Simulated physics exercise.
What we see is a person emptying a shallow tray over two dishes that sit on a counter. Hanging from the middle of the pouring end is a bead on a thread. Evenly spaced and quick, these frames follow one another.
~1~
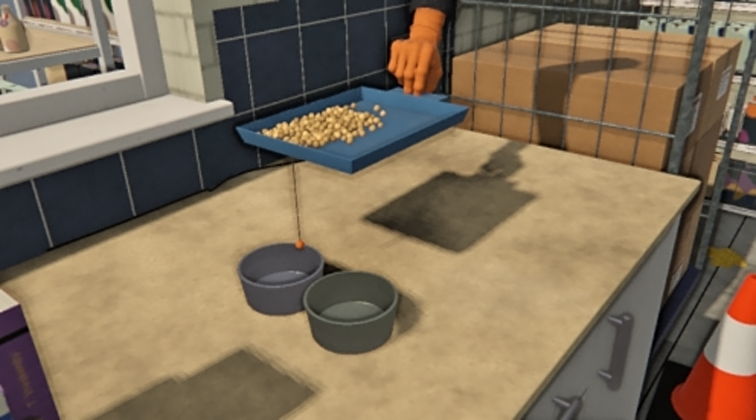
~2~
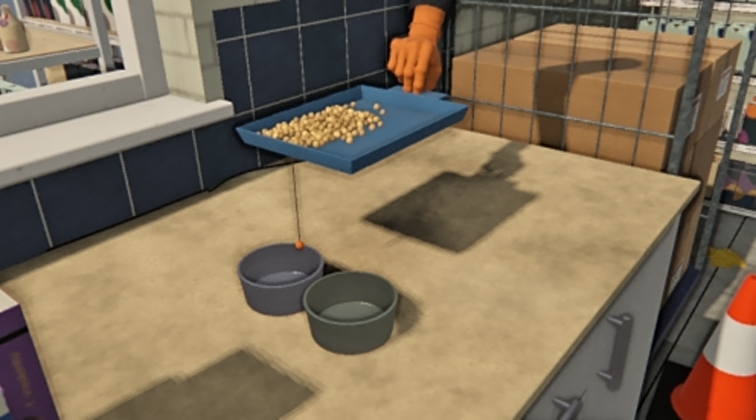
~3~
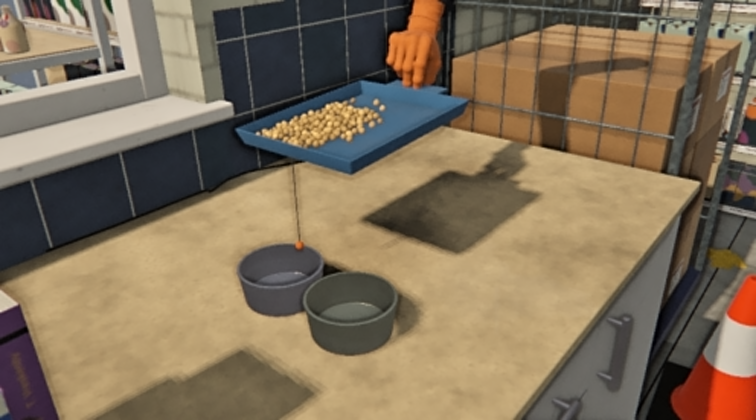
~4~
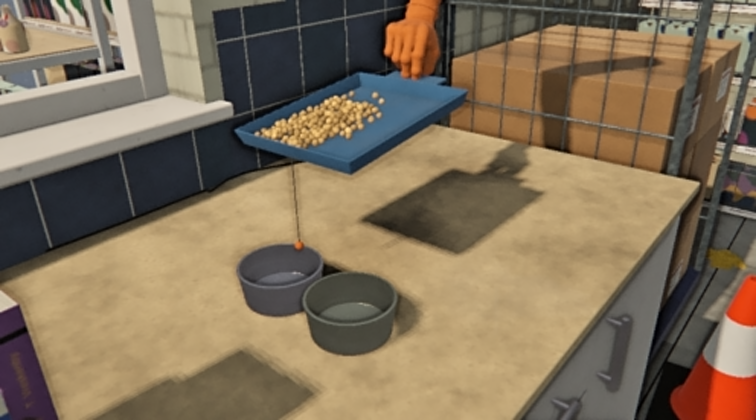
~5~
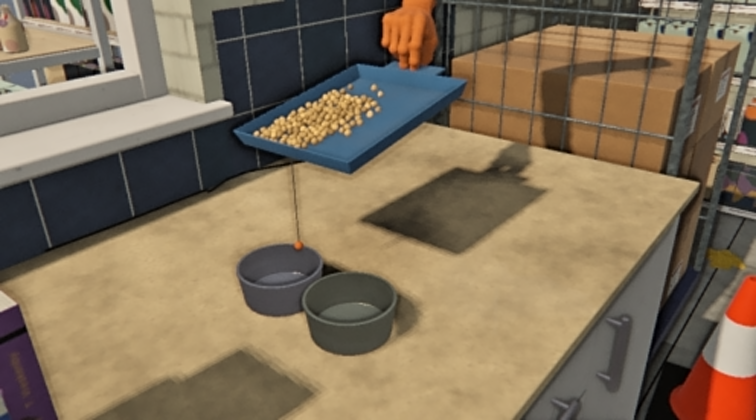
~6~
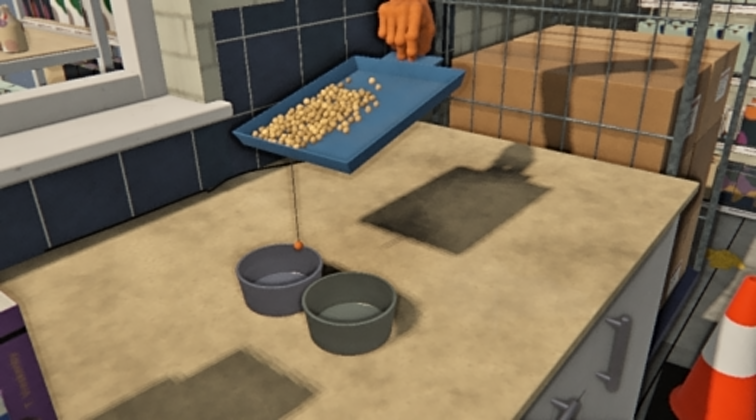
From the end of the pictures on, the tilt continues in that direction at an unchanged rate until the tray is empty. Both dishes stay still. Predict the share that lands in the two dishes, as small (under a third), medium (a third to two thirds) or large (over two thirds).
Medium.
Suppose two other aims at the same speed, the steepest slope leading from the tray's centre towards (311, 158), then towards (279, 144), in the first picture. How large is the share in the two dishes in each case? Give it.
I'd expect around 60 in a hundred first and around 20 in a hundred second.
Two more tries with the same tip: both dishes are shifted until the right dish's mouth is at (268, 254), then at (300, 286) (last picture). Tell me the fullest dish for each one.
Result 1: The right-hand one; result 2: The left-hand one.
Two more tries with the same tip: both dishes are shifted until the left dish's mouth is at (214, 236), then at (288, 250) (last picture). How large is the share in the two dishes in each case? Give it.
70 and 20 in a hundred.
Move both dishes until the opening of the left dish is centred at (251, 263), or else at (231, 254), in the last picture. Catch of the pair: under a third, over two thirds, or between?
Over two thirds; more than two thirds.
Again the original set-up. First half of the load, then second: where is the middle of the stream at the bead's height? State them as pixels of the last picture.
The early half goes through (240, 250), the late half through (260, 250).
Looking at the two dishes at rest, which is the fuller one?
Observation: The left-placed dish is the fuller of the two.
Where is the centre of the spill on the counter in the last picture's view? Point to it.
Centre, final frame: Roughly (211, 288).
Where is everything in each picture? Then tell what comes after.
The first picture shows corners of the pouring end (244, 127) and (351, 157), level; middle of the load (321, 128), dried chickpeas; left dish (250, 294); right dish (320, 331); bead on its thread (300, 245).
The second picture shows corners of the pouring end (243, 127) and (350, 158), level; middle of the load (321, 127).
The third picture shows corners of the pouring end (243, 128) and (350, 158), tipped barely, level across its low end; middle of the load (321, 126).
The fourth picture shows corners of the pouring end (242, 129) and (349, 158), tipped a little, level across its low end; middle of the load (320, 122).
The fifth picture shows corners of the pouring end (241, 130) and (348, 158), tipped a little, level across its low end; middle of the load (319, 119).
The sixth picture shows corners of the pouring end (240, 130) and (346, 159), tipped a little, level across its low end; middle of the load (317, 116); left dish (249, 295); right dish (319, 332).
Just after the last frame, tray tipped steeply; almost all on the tray; just a few in the air.
A moment on, tray tipped right over; roughly a third on the tray; just a few in the right dish; roughly a quarter in the left dish; roughly a quarter outside both; roughly a quarter in the air.
Further on, tray tipped past a quarter turn; just a few in the right dish; roughly half in the left dish; roughly half outside both.
When it is over, tray tipped past a quarter turn; just a few in the right dish; roughly half in the left dish; roughly half outside both.
